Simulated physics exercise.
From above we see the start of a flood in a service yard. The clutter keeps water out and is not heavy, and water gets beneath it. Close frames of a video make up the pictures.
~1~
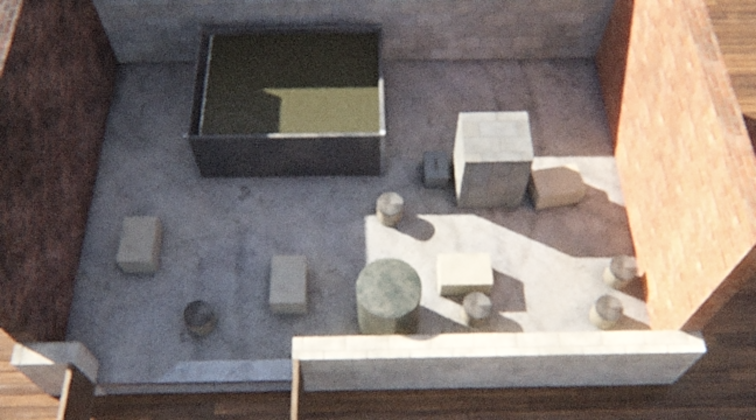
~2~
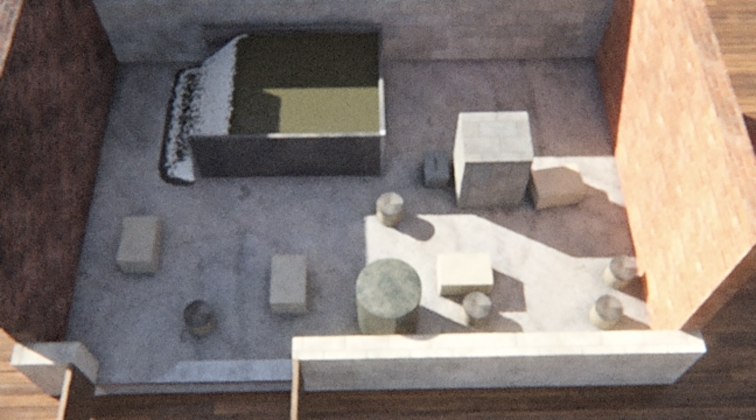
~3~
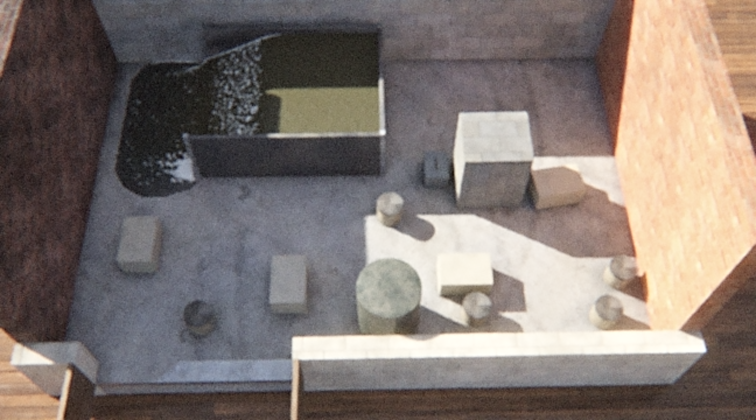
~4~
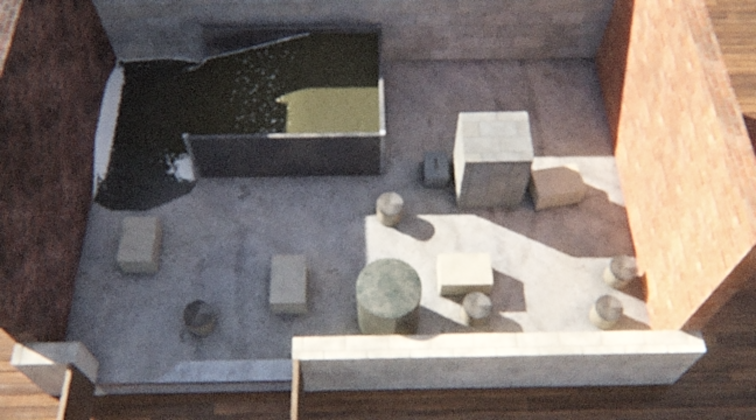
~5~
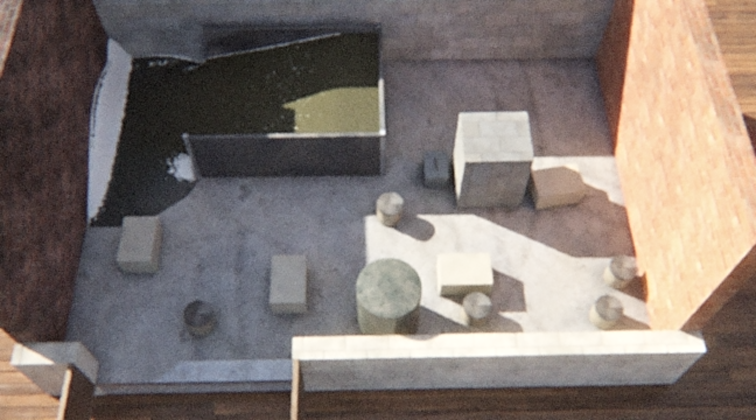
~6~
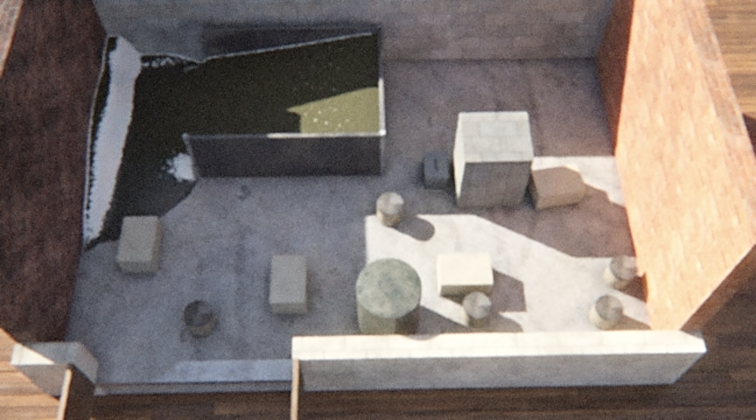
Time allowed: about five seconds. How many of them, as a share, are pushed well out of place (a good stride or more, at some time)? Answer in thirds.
Less than a third.
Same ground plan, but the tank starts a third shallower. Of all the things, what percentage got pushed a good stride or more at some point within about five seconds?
About 20 in every hundred loose things.
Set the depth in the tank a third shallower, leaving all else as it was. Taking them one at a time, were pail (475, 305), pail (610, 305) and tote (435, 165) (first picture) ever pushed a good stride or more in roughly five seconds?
Answers, in the order asked: Stayed within the threshold, stayed within the threshold, stayed within the threshold.
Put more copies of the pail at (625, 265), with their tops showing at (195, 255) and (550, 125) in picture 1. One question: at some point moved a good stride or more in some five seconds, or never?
Result by copy: Covered it; didn't cover it.
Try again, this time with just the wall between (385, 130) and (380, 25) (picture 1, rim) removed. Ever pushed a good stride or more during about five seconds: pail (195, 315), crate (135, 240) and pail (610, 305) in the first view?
Taking them one at a time, the first not displaced that far, the second not displaced that far and the third gets shoved clear.
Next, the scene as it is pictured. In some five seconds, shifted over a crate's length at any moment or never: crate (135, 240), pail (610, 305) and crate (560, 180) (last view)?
One after the other: Yes, no, not that far.
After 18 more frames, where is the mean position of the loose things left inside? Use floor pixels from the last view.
Estimate: Close to (455, 257) px.
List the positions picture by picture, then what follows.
In the first frame, a pail at (197, 313), on the bottom; a pail at (390, 203), on the bottom; 0 of 10 have shifted.
In the second frame, a pail at (197, 313) rests on the ground; a pail at (390, 203), on the bottom; 0 of 10 have shifted.
In the third frame, a pail at (197, 313) rests on the ground; a pail at (390, 203) rests on the ground; 0 of 10 have shifted.
In the fourth frame, a pail at (197, 313), on the bottom; a pail at (390, 203) rests on the ground; 0 of 10 have shifted.
In the fifth frame, a pail at (197, 313), on the bottom; a pail at (390, 203) rests on the ground; 0 of 10 have shifted.
In the sixth frame, a pail at (197, 313), on the bottom; a pail at (390, 203) rests on the ground; 0 of 10 have shifted.
A moment on, 0 of 10 are well off their spots; 0 afloat.
Next, 1 of 10 are well off their spots; 0 afloat.
Later, 2 of 10 are well off their spots; 0 afloat.
In the end, 2 of 10 are well off their spots, and 2 have been at some point; 0 afloat.
